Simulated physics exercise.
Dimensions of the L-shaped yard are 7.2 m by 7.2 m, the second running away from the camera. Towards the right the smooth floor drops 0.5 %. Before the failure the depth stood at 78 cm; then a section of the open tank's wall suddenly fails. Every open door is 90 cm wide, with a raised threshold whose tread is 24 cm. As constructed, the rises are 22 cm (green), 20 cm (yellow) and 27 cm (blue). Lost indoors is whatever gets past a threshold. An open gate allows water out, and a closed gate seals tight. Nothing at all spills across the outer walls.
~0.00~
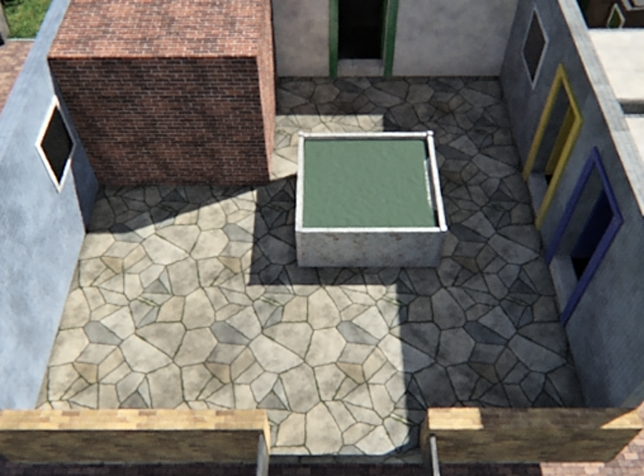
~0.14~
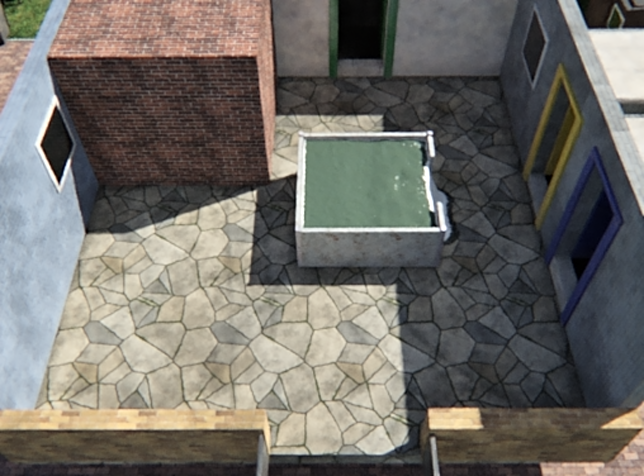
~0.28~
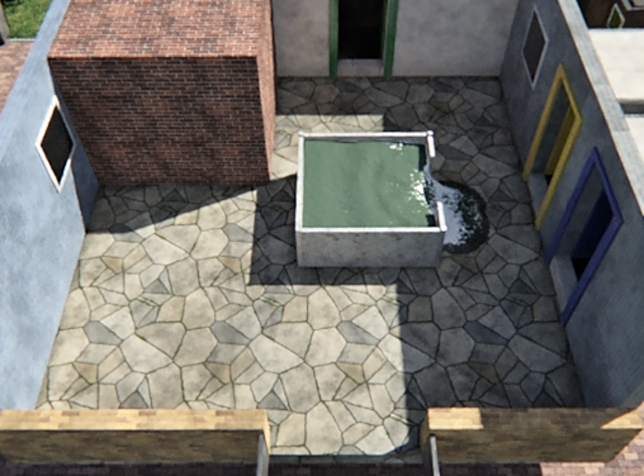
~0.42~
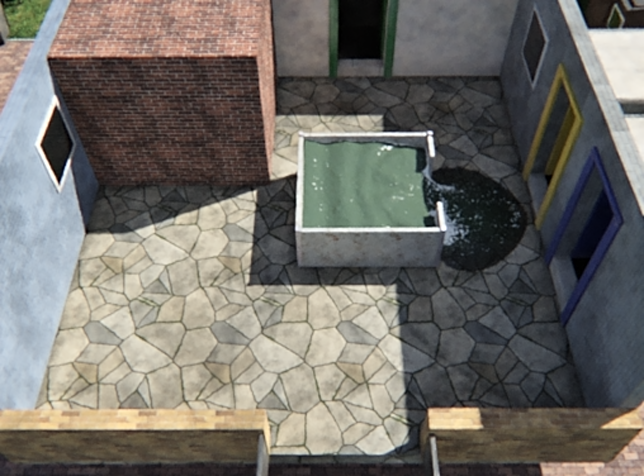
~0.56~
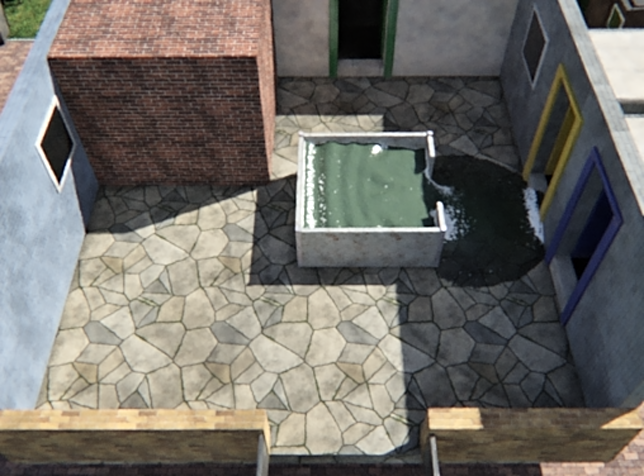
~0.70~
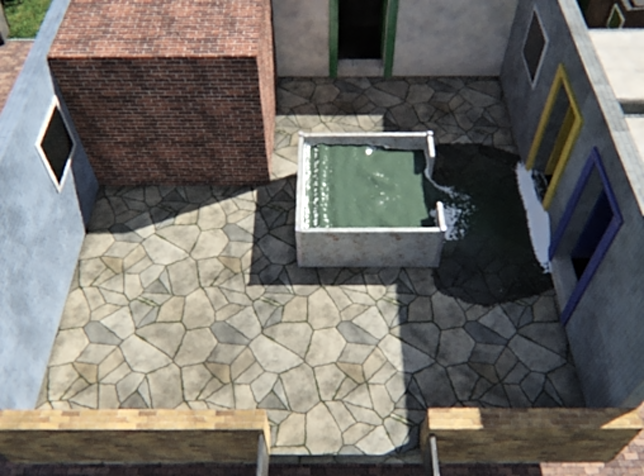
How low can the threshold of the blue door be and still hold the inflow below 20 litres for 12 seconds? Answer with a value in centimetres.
No lower than about 17 cm.
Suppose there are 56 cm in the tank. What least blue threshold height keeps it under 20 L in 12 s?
Step height: Approx. 11.0 cm.
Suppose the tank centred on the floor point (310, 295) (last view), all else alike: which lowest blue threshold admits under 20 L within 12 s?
About 32 cm.
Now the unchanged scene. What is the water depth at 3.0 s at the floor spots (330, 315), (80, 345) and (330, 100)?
Going through the spots in order gives 0, 0 and 1 centimetres.
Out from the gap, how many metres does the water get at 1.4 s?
Near 3.4 m, more or less.
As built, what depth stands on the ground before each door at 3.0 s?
In cm: Green 6, yellow 27, blue 16.
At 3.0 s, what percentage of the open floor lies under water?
Roughly 35 percent of the floor is wet.
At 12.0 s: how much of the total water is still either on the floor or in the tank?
About 86 per cent.
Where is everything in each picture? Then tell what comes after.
In the first frame, the open tank at (368, 183) is whole and still, 78 cm deep; the blue door at (576, 250) is dry.
In the second frame, water pours out at (429, 205) and has run 0.3 m, to (451, 238); about 13 cm deep outside, 78 cm at the back.
In the third frame, water pours out at (429, 205) and has run 0.9 m, to (484, 229); about 13 cm deep outside, 78 cm at the back.
In the fourth frame, the gap is at (429, 206), the front 1.5 m out at (521, 226); the back of the open tank holds 76 cm.
In the fifth frame, water pours out at (429, 206) and has run 1.8 m, to (545, 212); about 6 cm deep outside, 67 cm at the back.
In the sixth frame, the gap is at (429, 205), the front 1.9 m out at (552, 209); the back of the open tank holds 66 cm; 0.2 m in a straight line remain to the blue door at (576, 250).
After 1.4 s water covers 15 % of the floor, deepest (44 cm) near (528, 226); 24 cm at the blue door, 0 litres in over its 27 cm threshold.
After 3.0 s water covers 35 % of the floor, deepest (28 cm) near (526, 217); 16 cm at the blue door, 1 litre in over its 27 cm threshold.
After 12.0 s water covers 95 % of the floor, deepest (10 cm) near (172, 335); 5 cm at the blue door, 1 litre in over its 27 cm threshold.
At the blue door as built, the water arrived by 0.8 s and peaked near 24 cm at 1.4 s.
Run again over the same 12 s with other heights there, 37 litres in over 14 cm, 12 litres over 19 cm. The limit of 20 litres is kept from about 17 cm up.
